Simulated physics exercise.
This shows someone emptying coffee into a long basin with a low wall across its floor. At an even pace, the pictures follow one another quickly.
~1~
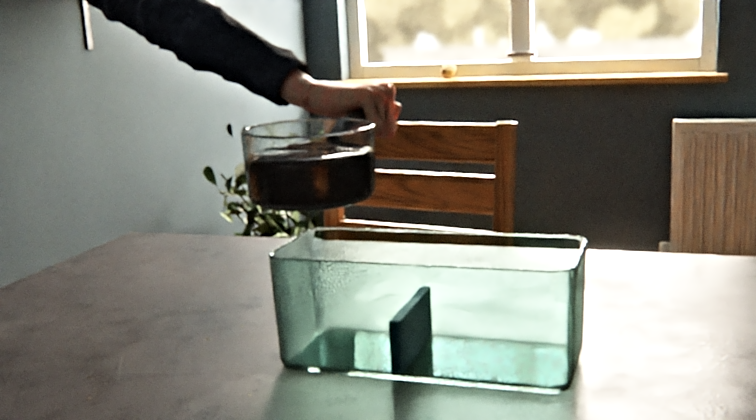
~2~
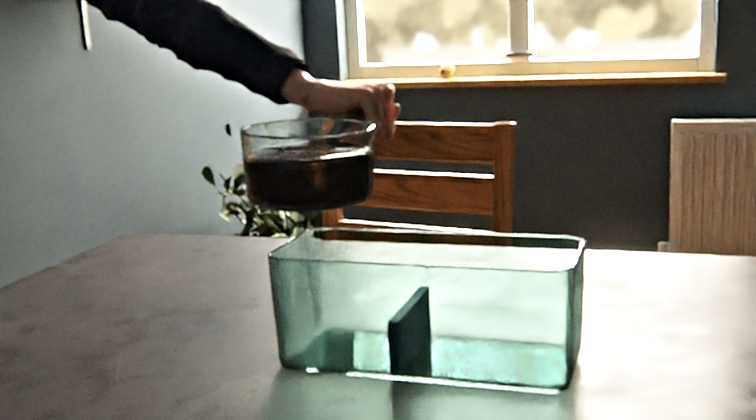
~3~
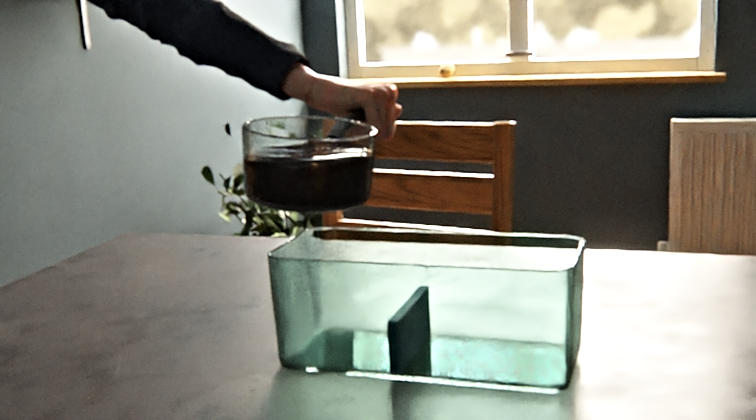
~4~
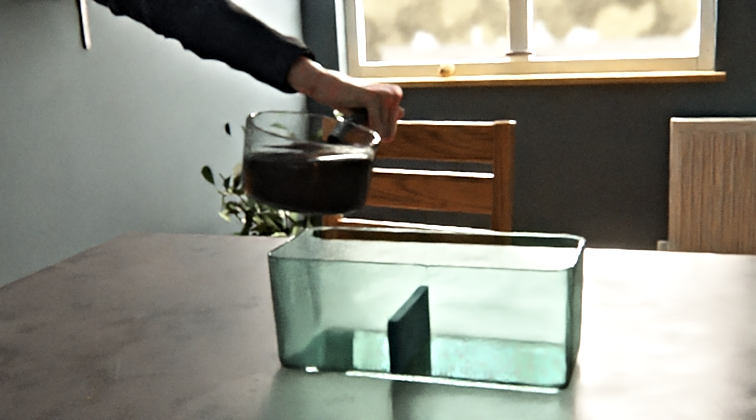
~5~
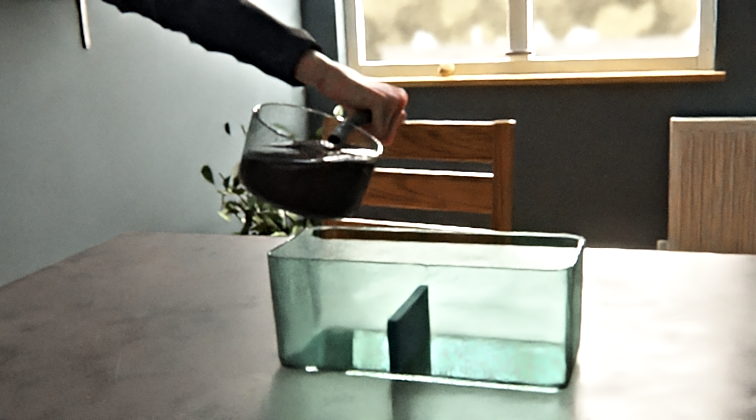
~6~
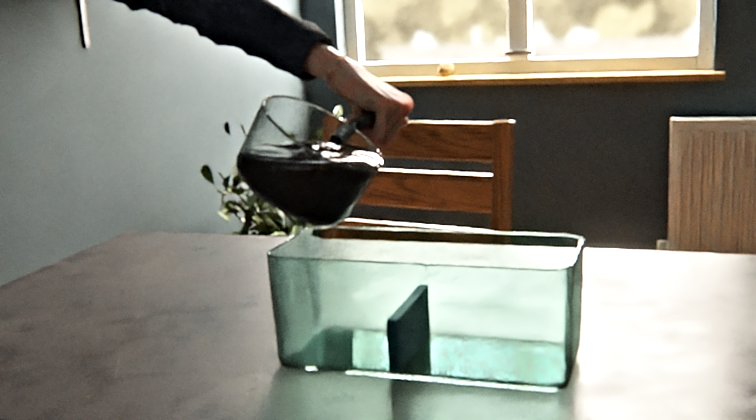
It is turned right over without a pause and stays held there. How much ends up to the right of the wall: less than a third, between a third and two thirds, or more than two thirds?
Between a third and two thirds.
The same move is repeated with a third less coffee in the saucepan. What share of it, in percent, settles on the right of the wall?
It comes to near 25 per cent.
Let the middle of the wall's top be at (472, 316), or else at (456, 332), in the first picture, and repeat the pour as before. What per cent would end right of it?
I'd expect near 10 percent the first time and near 20 percent the next.
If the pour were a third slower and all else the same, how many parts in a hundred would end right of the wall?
It comes to 55 per cent or so.
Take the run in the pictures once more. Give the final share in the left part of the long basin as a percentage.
I'd say near 55 in a hundred.
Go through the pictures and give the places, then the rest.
The first frame shows tilt 0°; pouring edge (370, 129); surface from (256, 151) to (370, 151); the long basin's rim runs from (290, 243) to (580, 256); the wall's top is at (411, 304).
The second frame shows tilt 2°; pouring edge (369, 131); surface from (255, 150) to (369, 152).
The third frame shows tilt 6°; pouring edge (371, 136); surface from (255, 150) to (370, 153).
The fourth frame shows tilt 13°; pouring edge (374, 145); surface from (254, 149) to (371, 154).
The fifth frame shows tilt 22°; pouring edge (376, 156); surface from (254, 148) to (374, 156).
The sixth frame shows tilt 33°; pouring edge (376, 169); surface from (250, 146) to (374, 158); 1 per cent is over the edge.
A moment on, the saucepan is tipped on its side and 35 per cent is still to pour, 13 is left of the wall and 25 right of it.
Next, the saucepan is tipped right over and 10 per cent is still to pour, 40 is left of the wall and 46 right of it.
Then the saucepan is tipped right over and 2 per cent is still to pour, 51 is left of the wall and 46 right of it.
Later the saucepan is tipped right over and 0 per cent is still to pour, 53 is left of the wall and 46 right of it.
Finally, 53 per cent lies left of the wall, 46 right of it and 0 outside.
